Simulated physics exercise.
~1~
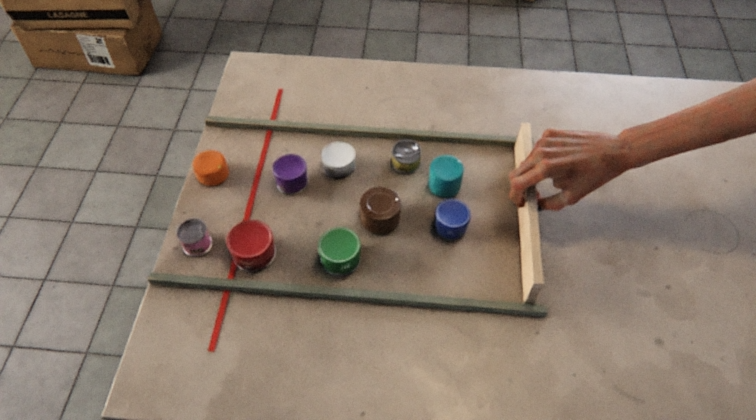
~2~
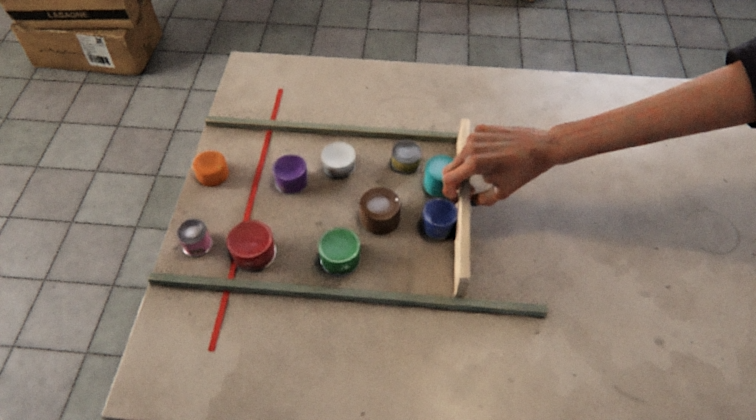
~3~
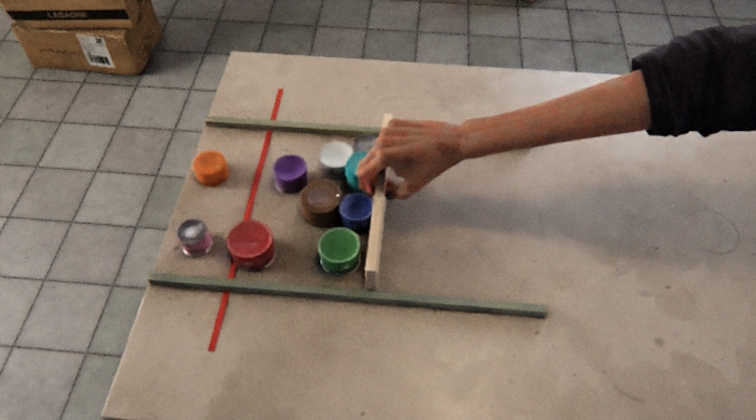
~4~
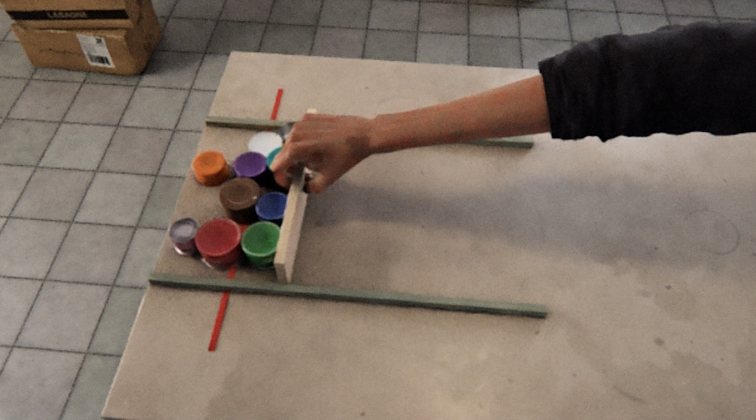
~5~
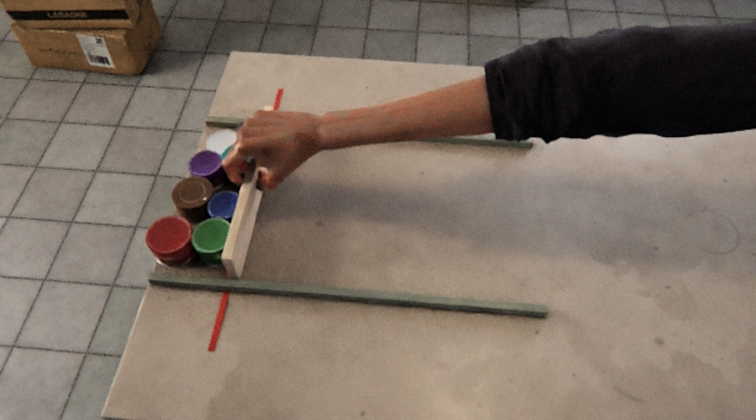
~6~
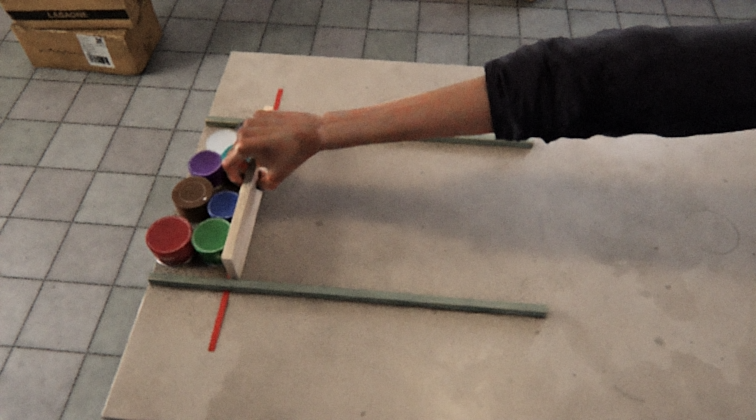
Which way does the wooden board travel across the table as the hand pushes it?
The board travels to the left, gathering the pots ahead of it as it goes.
